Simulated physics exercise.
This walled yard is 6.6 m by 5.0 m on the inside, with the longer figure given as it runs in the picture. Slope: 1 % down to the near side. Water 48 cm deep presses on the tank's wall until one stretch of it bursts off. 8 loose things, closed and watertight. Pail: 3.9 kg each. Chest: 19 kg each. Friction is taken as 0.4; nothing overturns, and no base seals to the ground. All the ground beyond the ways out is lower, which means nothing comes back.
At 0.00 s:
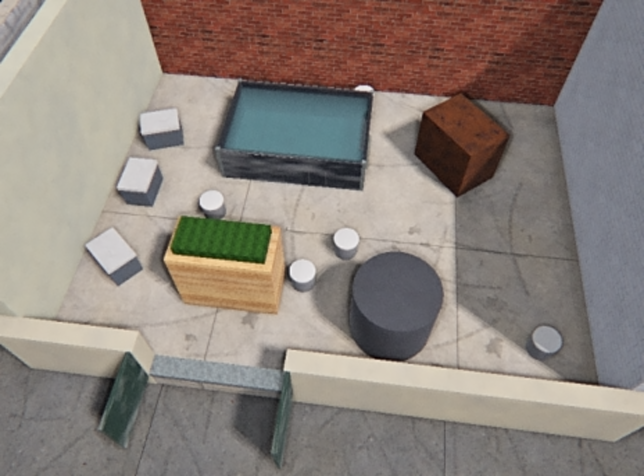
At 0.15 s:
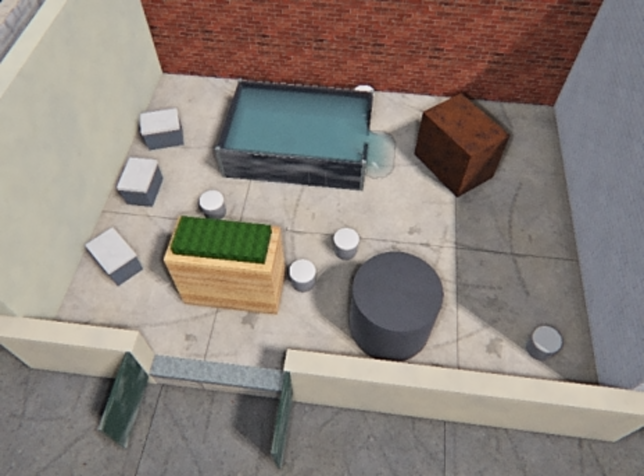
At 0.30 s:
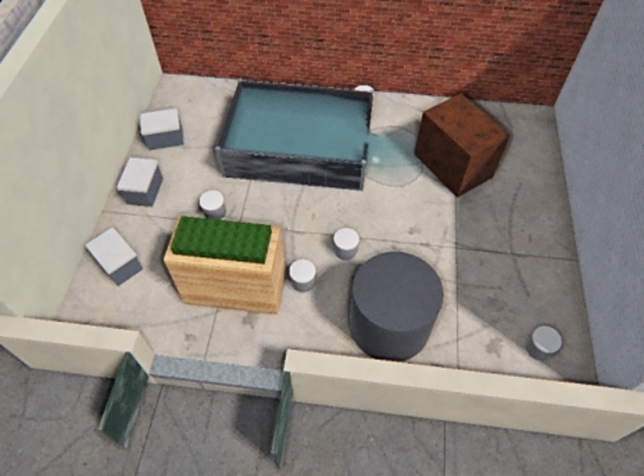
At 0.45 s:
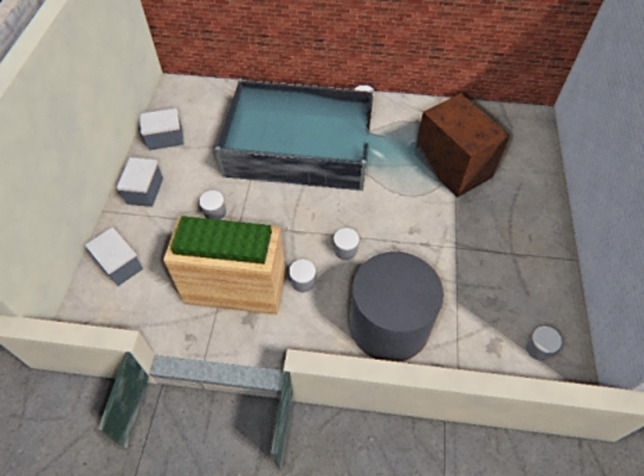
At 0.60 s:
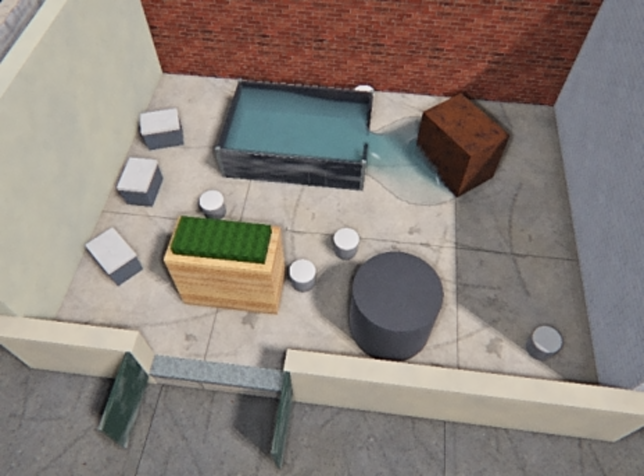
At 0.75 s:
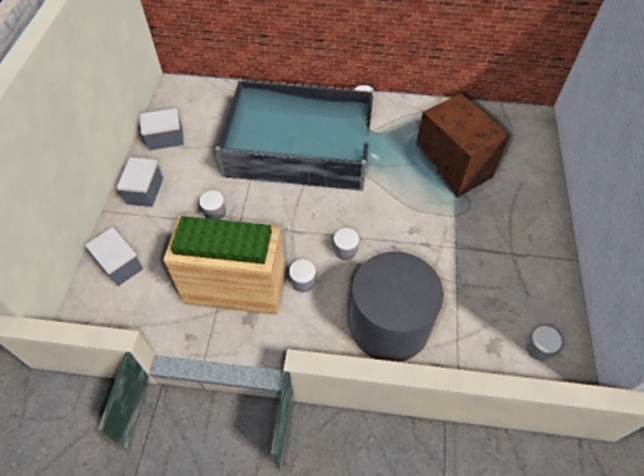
Large dark-walled tank leaking water from its right side, a shallow puddle spreading across pale paving around a rusty brown cube.
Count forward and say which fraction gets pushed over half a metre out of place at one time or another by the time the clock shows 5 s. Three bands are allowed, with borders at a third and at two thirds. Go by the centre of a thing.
The fraction will be beneath one in three.
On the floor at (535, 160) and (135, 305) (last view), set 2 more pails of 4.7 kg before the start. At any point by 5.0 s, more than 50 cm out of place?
First goes beyond, then stays inside.
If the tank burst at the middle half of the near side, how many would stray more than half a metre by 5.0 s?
5.
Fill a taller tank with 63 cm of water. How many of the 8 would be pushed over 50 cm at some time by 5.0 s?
That would give 2.
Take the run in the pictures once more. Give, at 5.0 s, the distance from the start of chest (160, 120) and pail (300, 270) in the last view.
Distances: 0 cm; 0 cm.
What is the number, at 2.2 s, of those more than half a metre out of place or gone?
Tally at that time: 0.
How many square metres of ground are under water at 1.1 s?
About 6.5 m2.
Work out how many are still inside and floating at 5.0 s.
At that moment it comes to 1.
After 1.1 s 0 of 8 are over 50 cm from their spots; 0 afloat.
After 2.2 s 0 of 8 are over 50 cm from their spots; 0 afloat.
After 3.5 s 0 of 8 are over 50 cm from their spots; 1 afloat.
After 5.0 s 1 of 8 are over 50 cm from their spots, and 1 have been at some point; 1 afloat.
